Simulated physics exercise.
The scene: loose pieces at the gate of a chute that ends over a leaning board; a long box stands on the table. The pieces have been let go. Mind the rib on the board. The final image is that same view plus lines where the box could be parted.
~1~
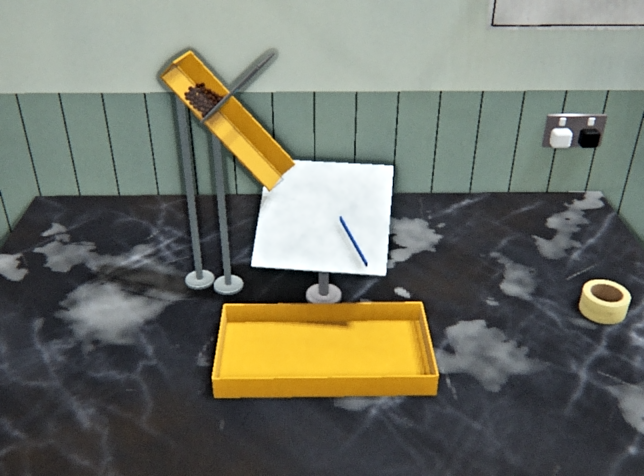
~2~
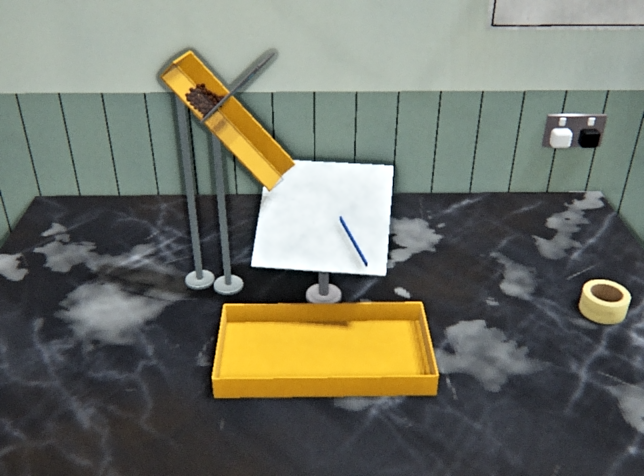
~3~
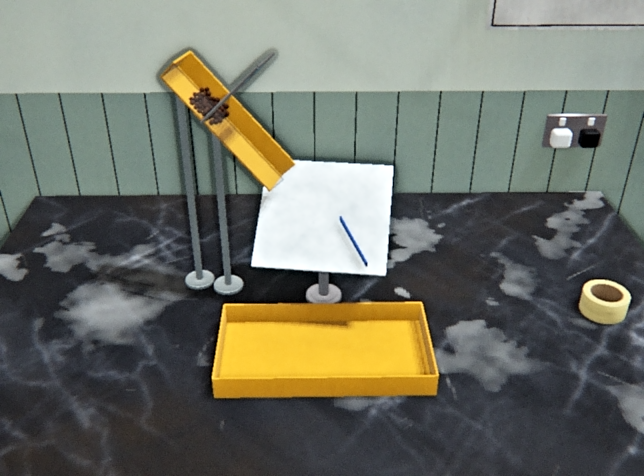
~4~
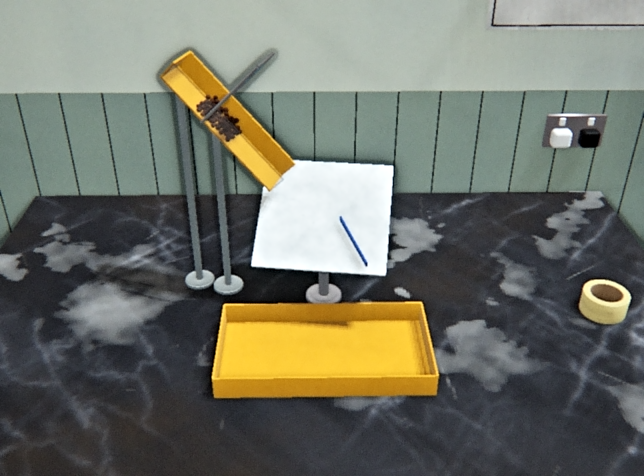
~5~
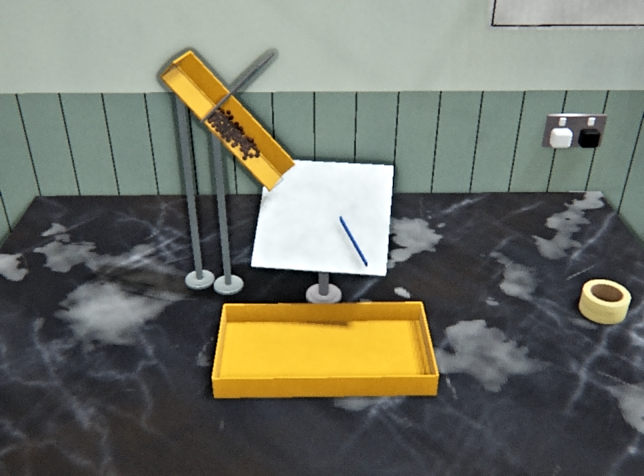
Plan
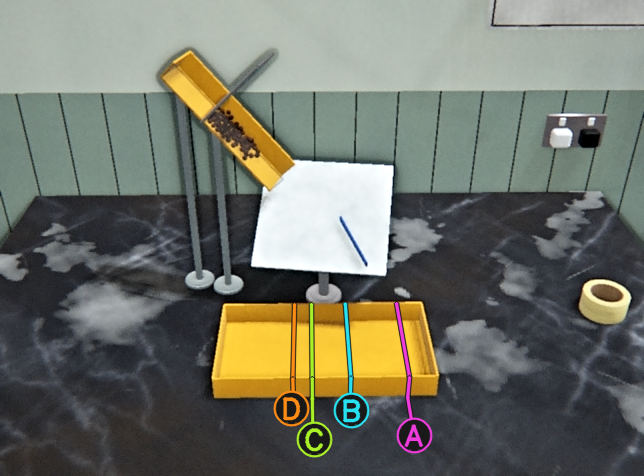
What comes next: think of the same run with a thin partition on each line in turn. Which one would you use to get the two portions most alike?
Choose B.
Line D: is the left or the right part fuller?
The right side.
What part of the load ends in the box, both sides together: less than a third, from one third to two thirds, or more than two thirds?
About that: More than two thirds.
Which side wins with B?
Right.
On the marked copy, line A crosses the front rim at (409, 376); line B crosses the front rim at (350, 377); line C crosses the front rim at (312, 377); line D crosses the front rim at (292, 377).
With A, of what is caught, nearly all on the left of the divider, a stray few on the right.
With B, of what is caught, about a third on the left of the divider, about two thirds on the right.
With C, of what is caught, a small part on the left of the divider, nearly all on the right.
With D, of what is caught, a stray few on the left of the divider, nearly all on the right.
